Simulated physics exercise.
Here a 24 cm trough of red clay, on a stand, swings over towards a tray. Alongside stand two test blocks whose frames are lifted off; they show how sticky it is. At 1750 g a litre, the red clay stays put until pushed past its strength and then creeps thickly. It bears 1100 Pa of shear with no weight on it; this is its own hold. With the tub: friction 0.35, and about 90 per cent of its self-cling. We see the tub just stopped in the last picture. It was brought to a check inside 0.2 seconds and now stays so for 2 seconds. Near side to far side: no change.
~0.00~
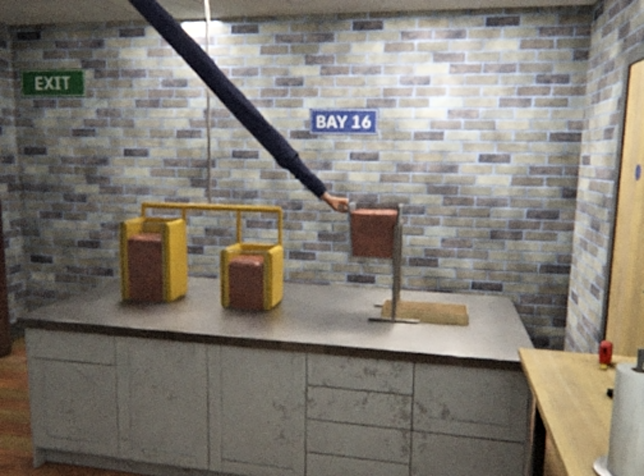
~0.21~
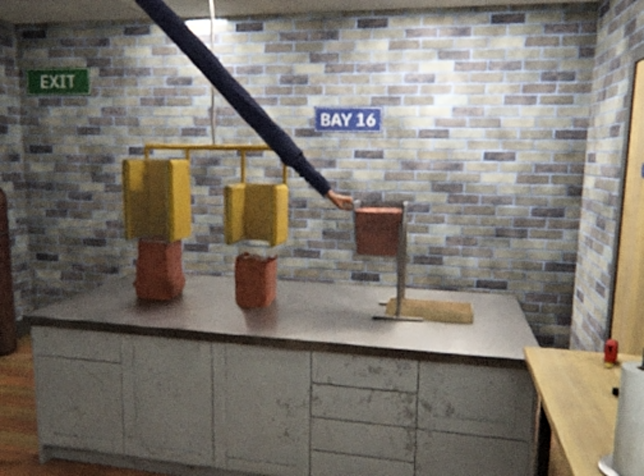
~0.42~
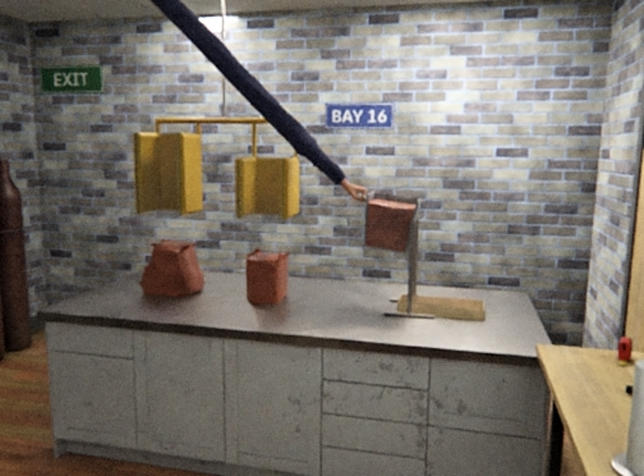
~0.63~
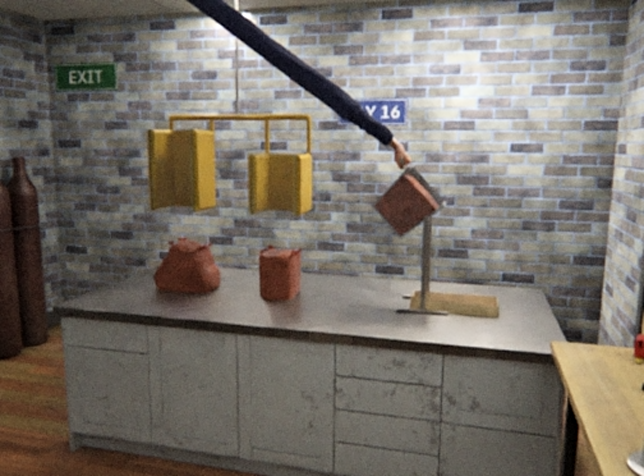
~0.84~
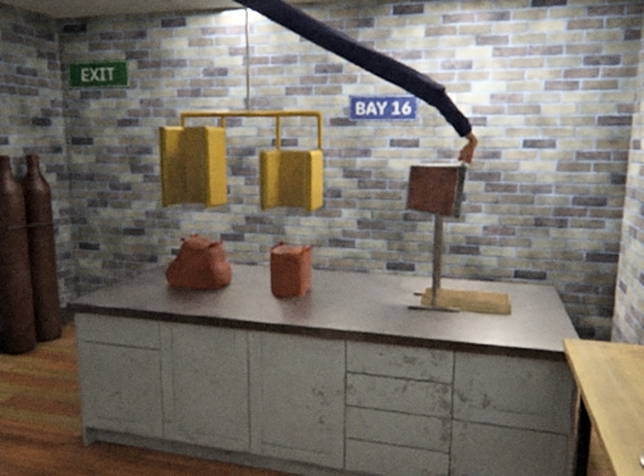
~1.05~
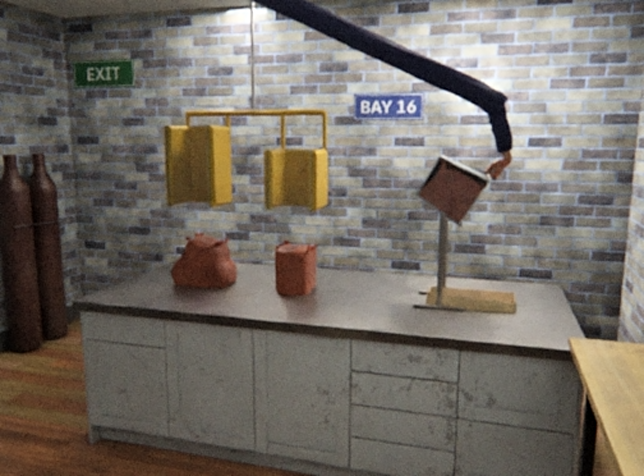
Two joined yellow casings rose off two red clay blocks, and the left one slumped while the right kept its shape; then a long dark-sleeved arm swung a tub of red clay well over rightward.
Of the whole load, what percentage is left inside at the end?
Close to 8 % is left inside.
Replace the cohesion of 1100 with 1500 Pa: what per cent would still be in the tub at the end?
100 %.
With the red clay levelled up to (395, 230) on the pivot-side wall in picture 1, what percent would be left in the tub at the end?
About 16 per cent.
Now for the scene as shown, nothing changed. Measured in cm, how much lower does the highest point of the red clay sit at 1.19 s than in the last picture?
Roughly 5 cm.
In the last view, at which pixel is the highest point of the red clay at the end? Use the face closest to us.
Around (424, 189).
After 1.19 s, the tub is at 120 degrees and holds 78 %.
After 1.36 s, the tub is at 120 degrees and holds 30 %.
After 1.53 s, the tub is at 120 degrees and holds 8 %.
After 1.70 s, the tub is at 120 degrees and holds 8 %.
After 3.05 s, the tub is at 120 degrees and holds 8 %.
